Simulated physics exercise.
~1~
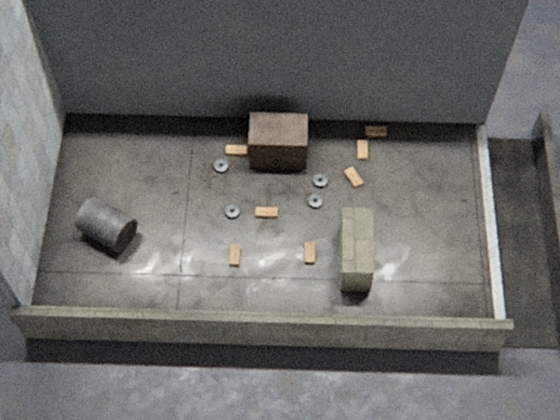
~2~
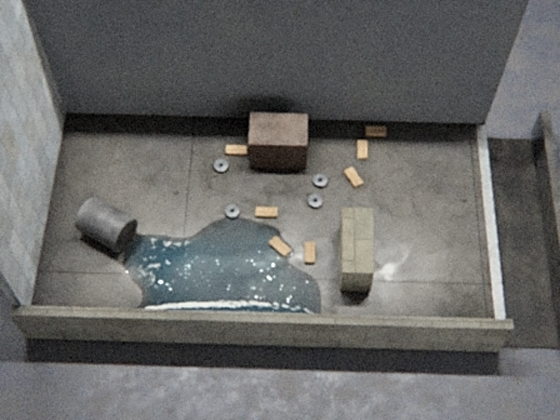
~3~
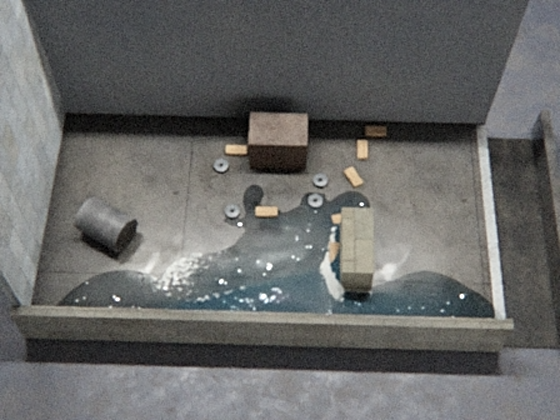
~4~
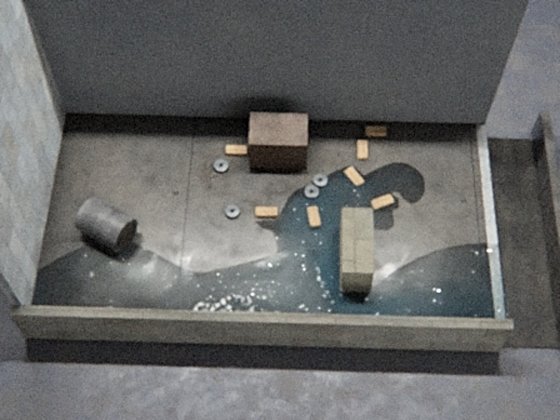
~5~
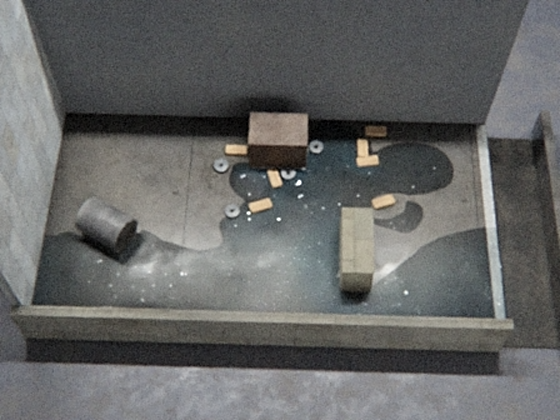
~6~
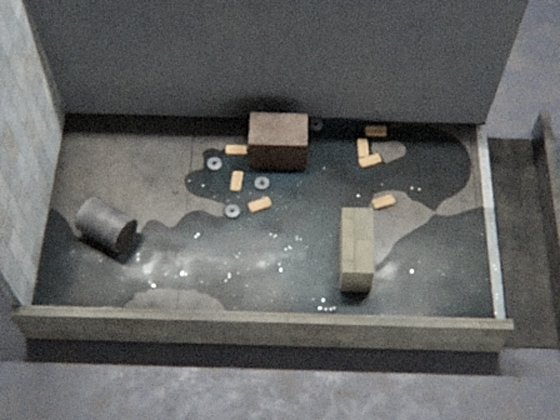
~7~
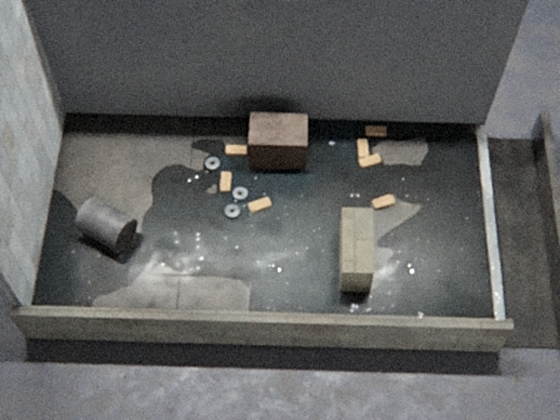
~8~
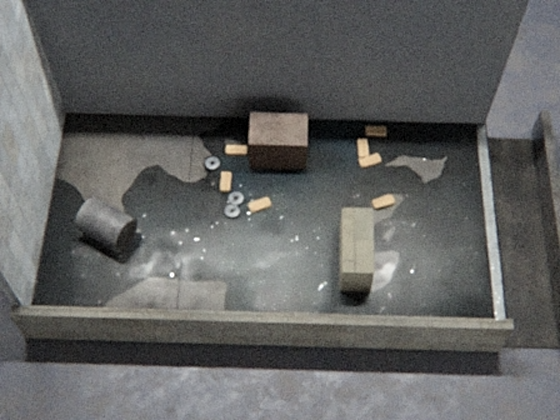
In a walled shed, water spilled from a drum lying on its side, ran along the front wall and then spread to the back, pushing several small wooden blocks and metal rings around before they settled, leaving most of the floor dark and wet.
